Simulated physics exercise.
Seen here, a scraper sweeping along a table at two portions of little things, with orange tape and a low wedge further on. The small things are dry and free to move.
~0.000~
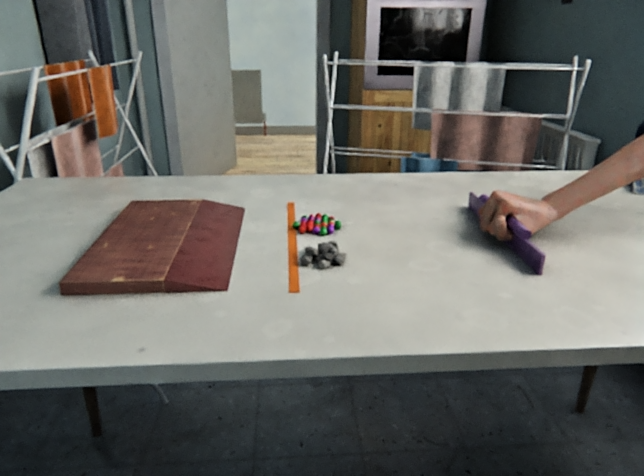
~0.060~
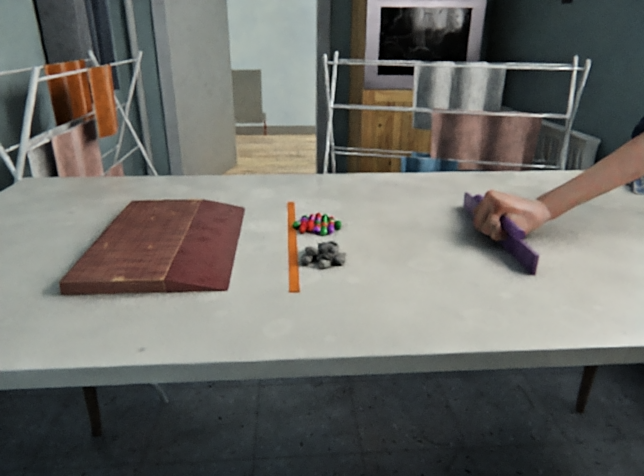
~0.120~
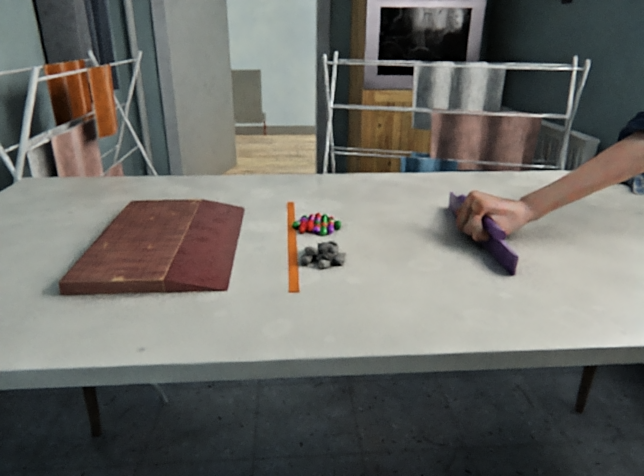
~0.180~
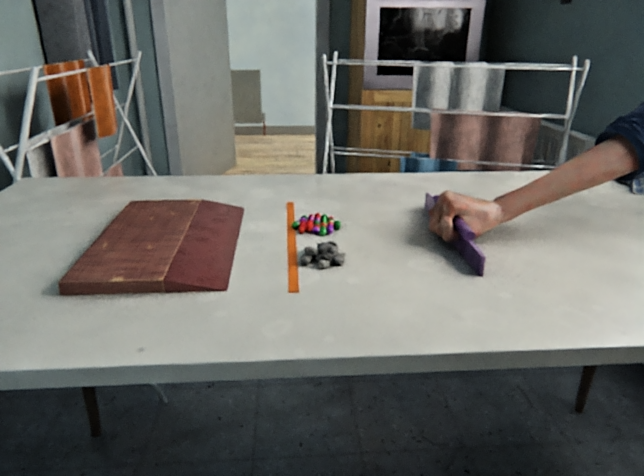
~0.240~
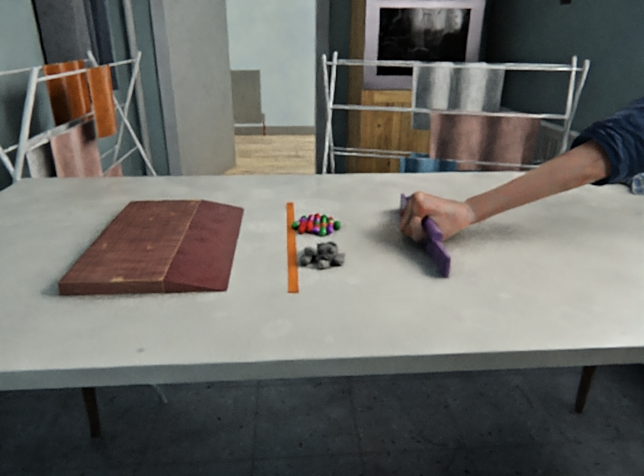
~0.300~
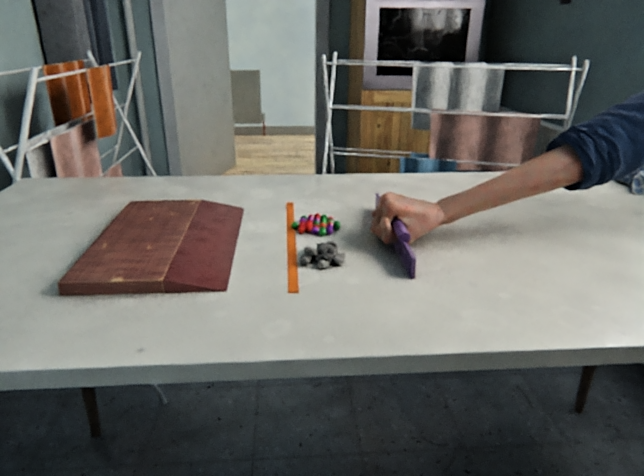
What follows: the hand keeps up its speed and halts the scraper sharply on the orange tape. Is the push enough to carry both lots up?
Here the nearer portion stalls before the top, and the farther portion reaches the top with some.
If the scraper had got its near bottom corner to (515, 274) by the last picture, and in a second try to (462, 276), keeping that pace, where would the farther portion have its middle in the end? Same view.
Around (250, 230) in the first try, (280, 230) in the second.
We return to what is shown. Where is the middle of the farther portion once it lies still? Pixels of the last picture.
Around (249, 241).
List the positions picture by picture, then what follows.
The first frame shows scraper (536, 259), at rest; orange tape (291, 205); top of the ramp (167, 273); nearer portion (322, 258), a few bits of gravel; farther portion (317, 224), some round plastic beads.
The second frame shows scraper (530, 259); farther portion (317, 224).
The third frame shows scraper (510, 259); nearer portion (321, 258).
The fourth frame shows scraper (478, 260); farther portion (317, 224).
The fifth frame shows scraper (444, 261); nearer portion (321, 258).
The sixth frame shows scraper (411, 262); orange tape (290, 206); top of the ramp (166, 273); nearer portion (321, 258); farther portion (316, 224).
By 0.42 s, scraper still moving, near (332, 222); nearer portion every one short of the ramp; farther portion every one short of the ramp.
By 0.56 s, scraper stopped at the orange tape; nearer portion every one short of the ramp; farther portion every one short of the ramp.
By 0.84 s, scraper stopped at the orange tape; nearer portion roughly a third on the ramp, roughly two thirds short of the ramp; farther portion roughly half past the top, roughly half on the ramp.
When it is over (1.7 s), scraper stopped at the orange tape; nearer portion not one past the top, roughly a third on the ramp, roughly two thirds short of the ramp; farther portion roughly half past the top, just a few on the ramp, roughly a third short of the ramp.
